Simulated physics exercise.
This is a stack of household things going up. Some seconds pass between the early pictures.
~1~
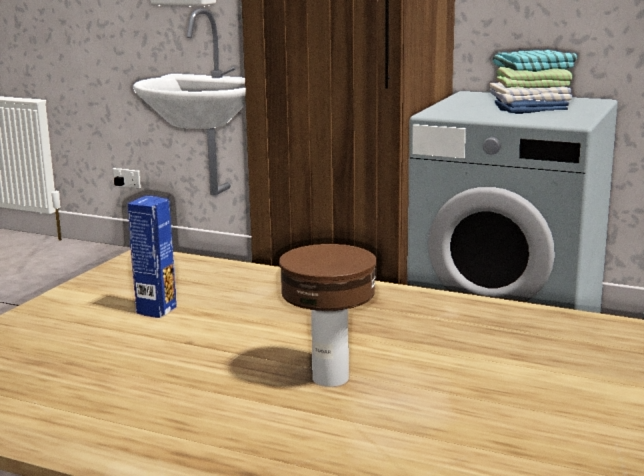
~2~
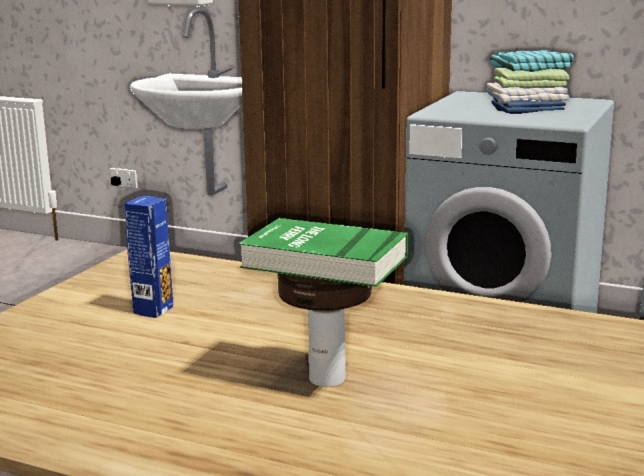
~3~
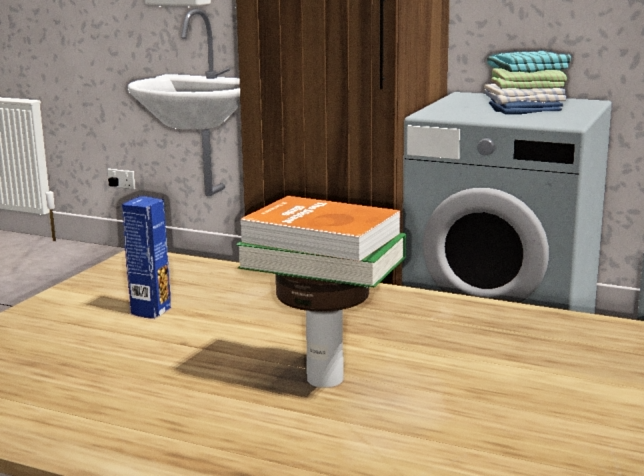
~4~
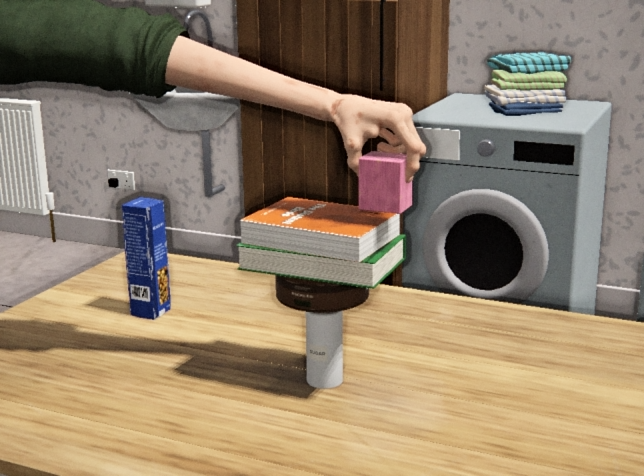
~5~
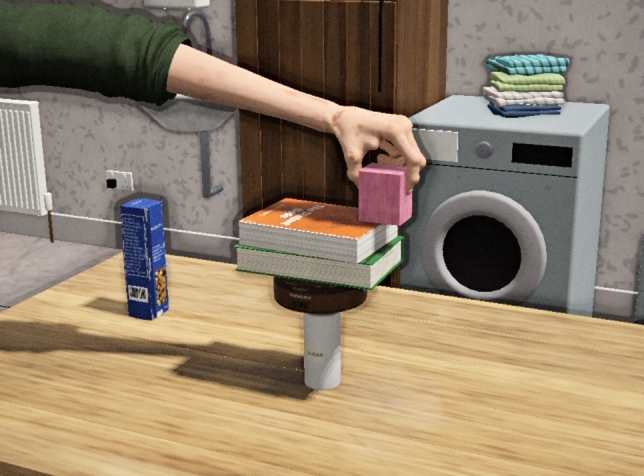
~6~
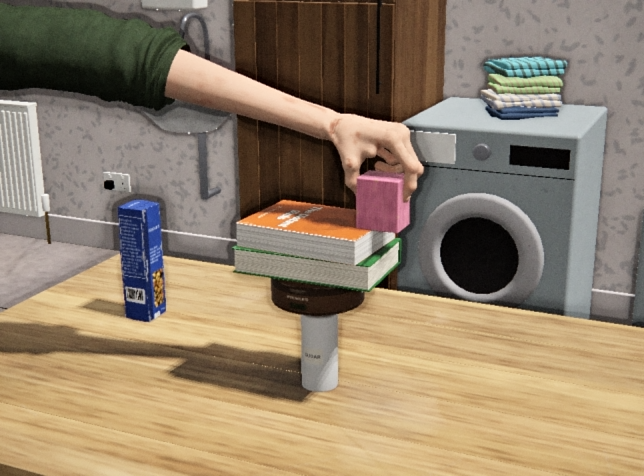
A stack grows on a pale wooden table in a utility room, seen from slightly above, with a sink, a brown door and a blue-grey washing machine topped with folded cloths behind. A blue carton stands left of a white jar carrying a round brown tub. A green book and then an orange one appear on top, and a green-sleeved arm from the left lowers a pink block onto their right edge as the view drifts slightly.
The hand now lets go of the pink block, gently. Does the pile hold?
Outcome: The pile comes apart.
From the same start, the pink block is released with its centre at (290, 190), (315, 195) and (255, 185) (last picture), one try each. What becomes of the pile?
In the first case it keeps its balance; in the second case it keeps its balance; in the third case it gives way.
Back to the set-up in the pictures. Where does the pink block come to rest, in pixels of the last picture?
At about (554, 445).
Then, 0.50 s later than the last frame, pink block now fallen.
Then, 0.80 s later than the last frame, things are still on the move.
When it is over, fallen, pink block; the other 5 as before. End places, in pixels of the last picture, pink block near (553, 445). The pile gives way.
